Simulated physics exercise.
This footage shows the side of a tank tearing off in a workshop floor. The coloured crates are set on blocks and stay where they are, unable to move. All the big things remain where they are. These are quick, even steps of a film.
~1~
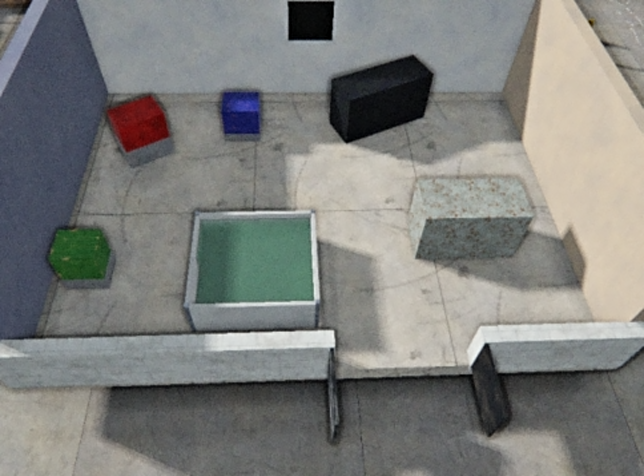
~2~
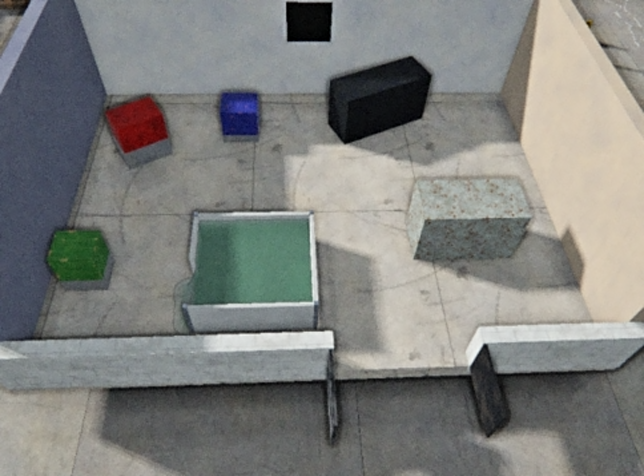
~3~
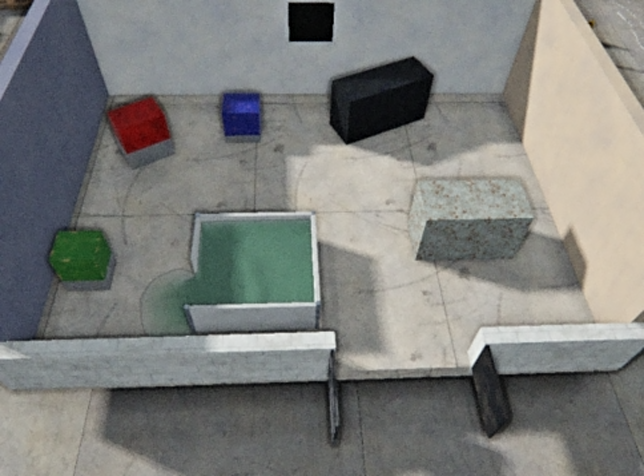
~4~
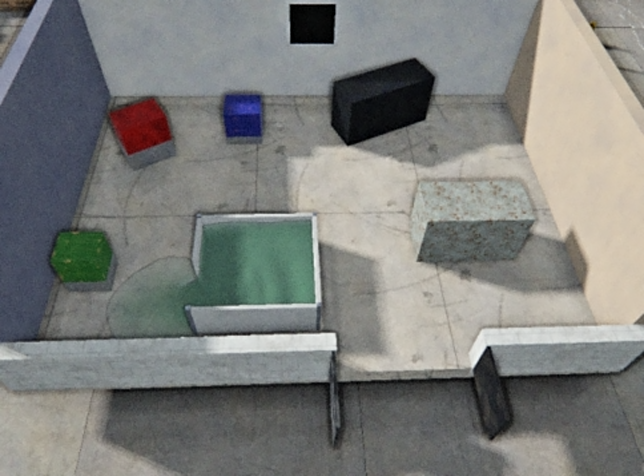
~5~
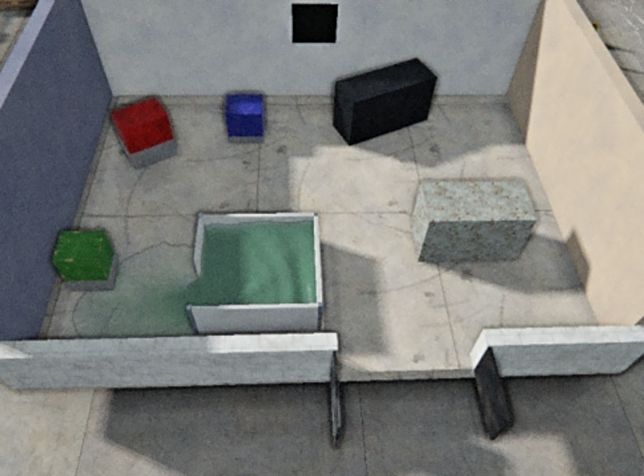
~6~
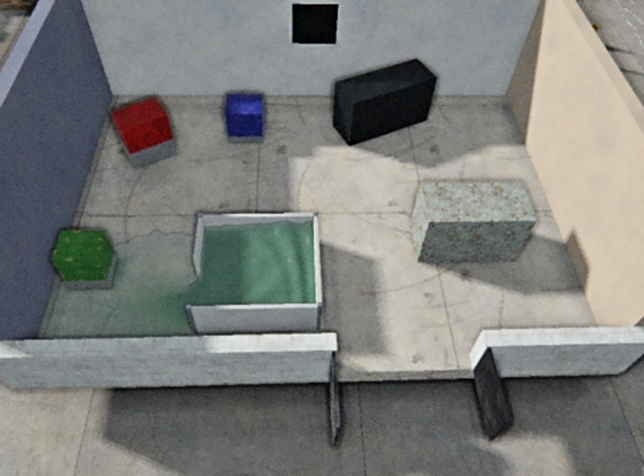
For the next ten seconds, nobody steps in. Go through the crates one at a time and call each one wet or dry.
The blue crate is dry. The green crate is wet. The red crate is dry.
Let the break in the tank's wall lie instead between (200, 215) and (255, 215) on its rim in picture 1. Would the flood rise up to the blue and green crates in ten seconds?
The blue crate is flooded and the green crate is untouched.
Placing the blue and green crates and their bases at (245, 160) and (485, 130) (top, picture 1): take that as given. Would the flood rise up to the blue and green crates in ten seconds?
Blue: Is missed. Green: Is missed.
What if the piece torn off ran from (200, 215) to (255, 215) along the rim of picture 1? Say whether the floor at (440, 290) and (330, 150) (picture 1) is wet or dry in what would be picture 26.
Going in the order you asked, the first is never reached and the second is drenched.
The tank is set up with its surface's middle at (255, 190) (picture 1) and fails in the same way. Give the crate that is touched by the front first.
Green one.
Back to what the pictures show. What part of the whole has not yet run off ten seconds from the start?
The share not yet gone is roughly 98 percent.
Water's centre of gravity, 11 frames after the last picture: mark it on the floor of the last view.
Around (187, 290).
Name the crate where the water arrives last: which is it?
Go for the one in blue.
A moment on, water covers 10 % of the floor; the blue crate not reached, the green crate water round its plinth, the red crate not reached.
Next, water covers 20 % of the floor; the blue crate not reached, the green crate water round its plinth, the red crate water round its plinth.
Then, water covers 25 % of the floor; the blue crate not reached, the green crate water round its plinth, the red crate water round its plinth.
Later, water covers 50 % of the floor; the blue crate water round its plinth, the green crate water round its plinth, the red crate water round its plinth.
In the end, water covers 75 % of the floor; the blue crate stayed above the water, the green crate was topped, the red crate stayed above the water.
